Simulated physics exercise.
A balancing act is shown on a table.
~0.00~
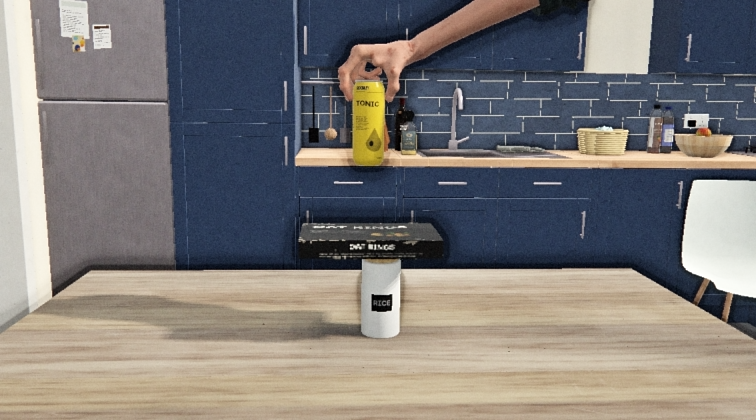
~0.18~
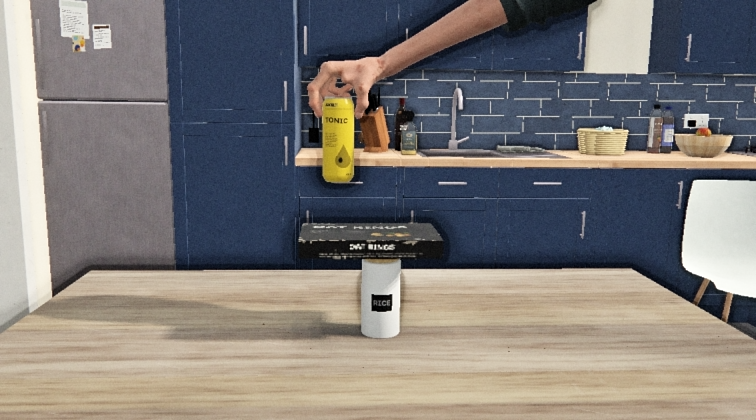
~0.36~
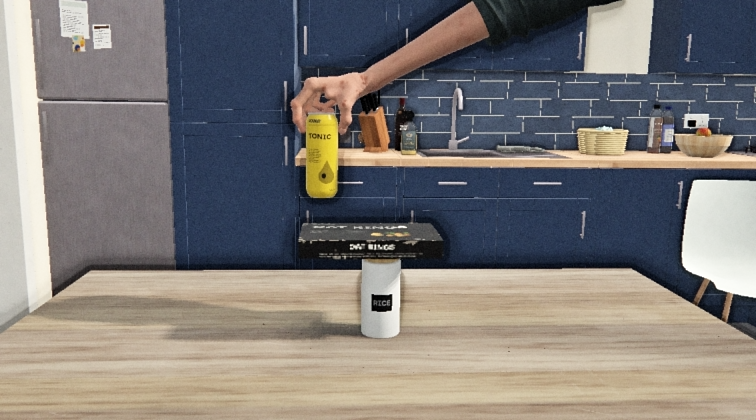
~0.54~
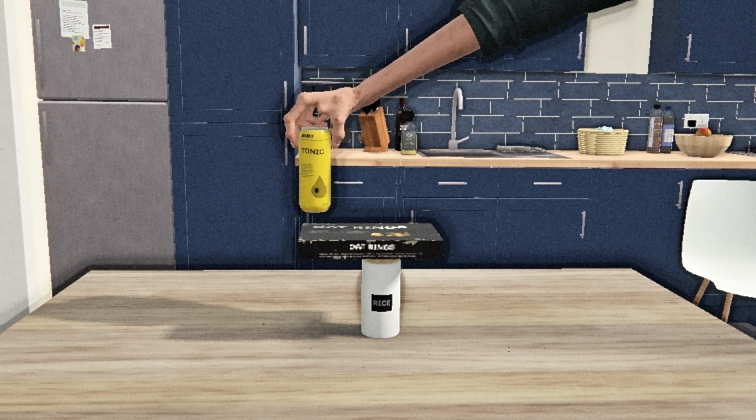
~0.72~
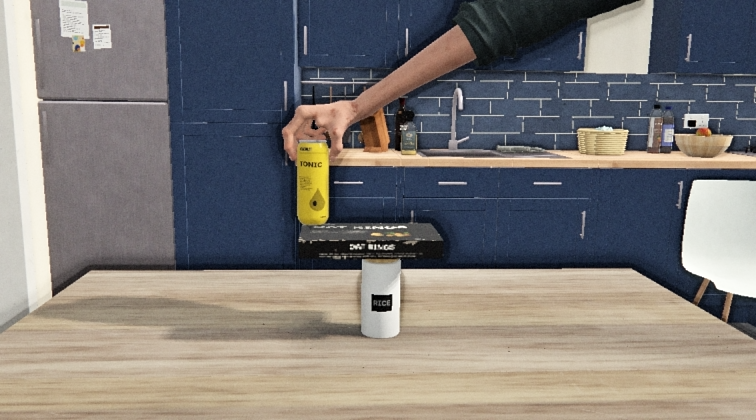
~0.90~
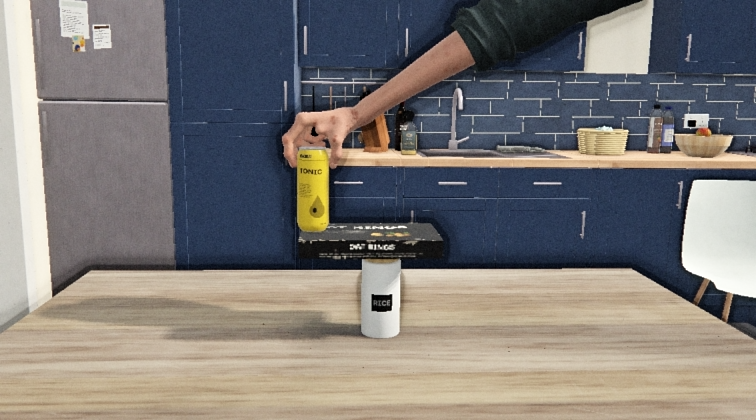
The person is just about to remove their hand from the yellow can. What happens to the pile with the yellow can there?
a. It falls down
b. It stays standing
It falls down.
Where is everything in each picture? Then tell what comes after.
Still above its spot; yellow can (369, 124); black packet (369, 240), in the first picture.
Still above its spot; yellow can (338, 139); black packet (369, 240), in the second picture.
Still above its spot; yellow can (322, 155); black packet (369, 240), in the third picture.
Still above its spot; yellow can (315, 170); black packet (369, 240), in the fourth picture.
Still above its spot; yellow can (313, 182); black packet (369, 240), in the fifth picture.
Set down, still held; yellow can (313, 189); black packet (369, 240), in the sixth picture.
After 1.20 s, yellow can now fallen; black packet tipped 32° from how it was.
After 1.30 s, black packet tipped 64° from how it was.
After 1.50 s, black packet now fallen.
After 1.80 s, things are still on the move.
By the end (2.1 s), fallen, black packet and yellow can; white jar in place. The stack gives way.
